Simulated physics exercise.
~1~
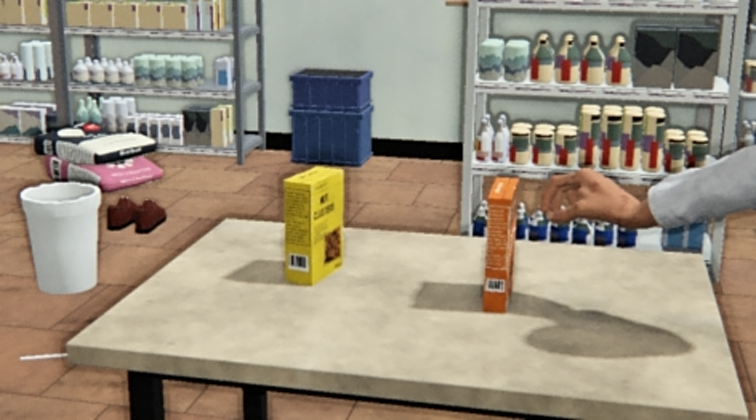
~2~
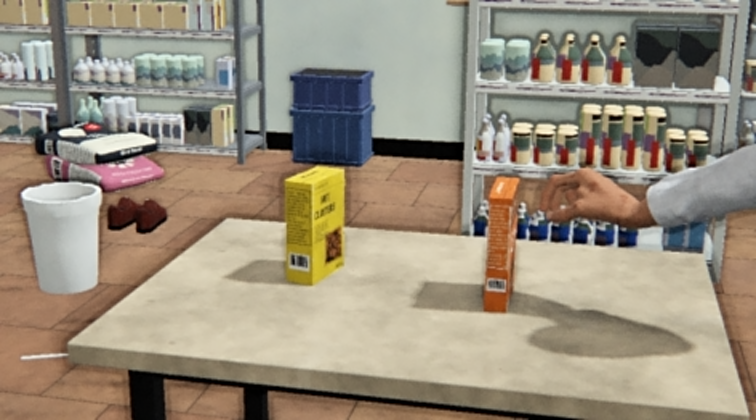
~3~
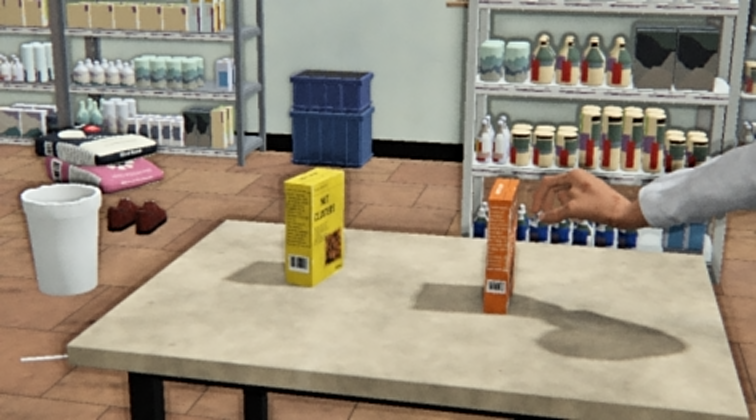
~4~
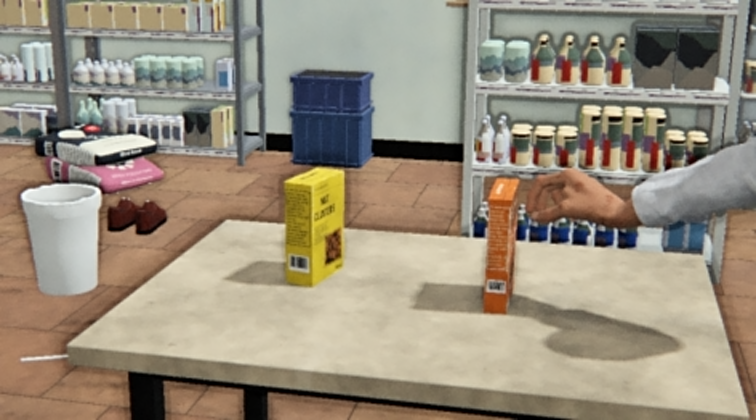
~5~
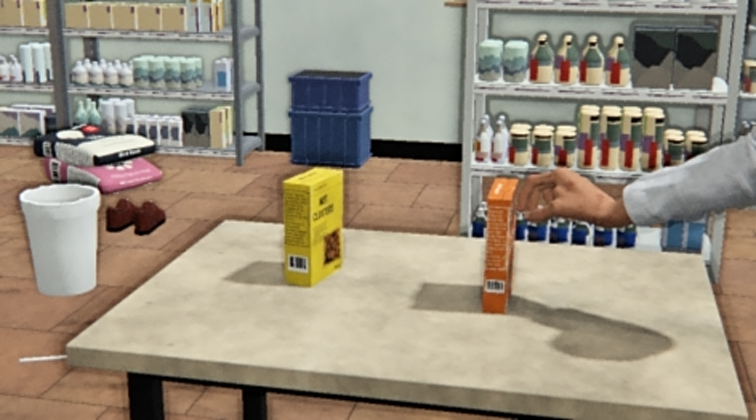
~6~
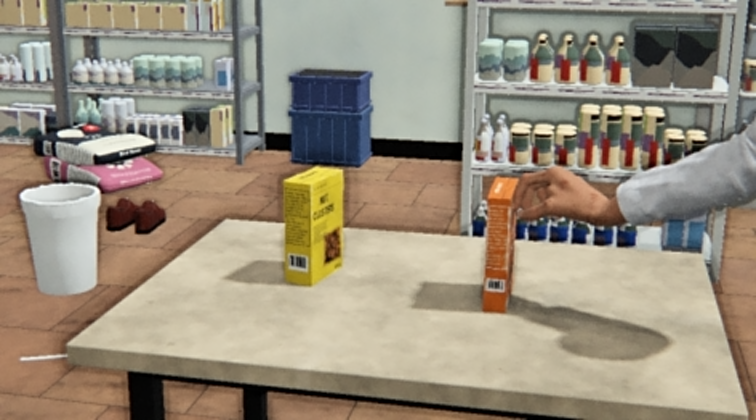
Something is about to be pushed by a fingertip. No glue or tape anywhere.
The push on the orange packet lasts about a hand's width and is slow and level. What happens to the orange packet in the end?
The orange packet goes over.
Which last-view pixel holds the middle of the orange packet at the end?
At about (415, 282).
Then, 0.60 s on from there, orange packet turned 18° from how it was put near (482, 242).
Then, 0.80 s on from there, orange packet turned 53° from how it was put near (449, 253).
Then, 0.90 s on from there, orange packet on its side near (423, 284).
Then, 1.20 s on from there, orange packet on its side near (415, 281).
In the end, toppled on the table, orange packet. At the end, from the last picture's camera, orange packet near (415, 281).
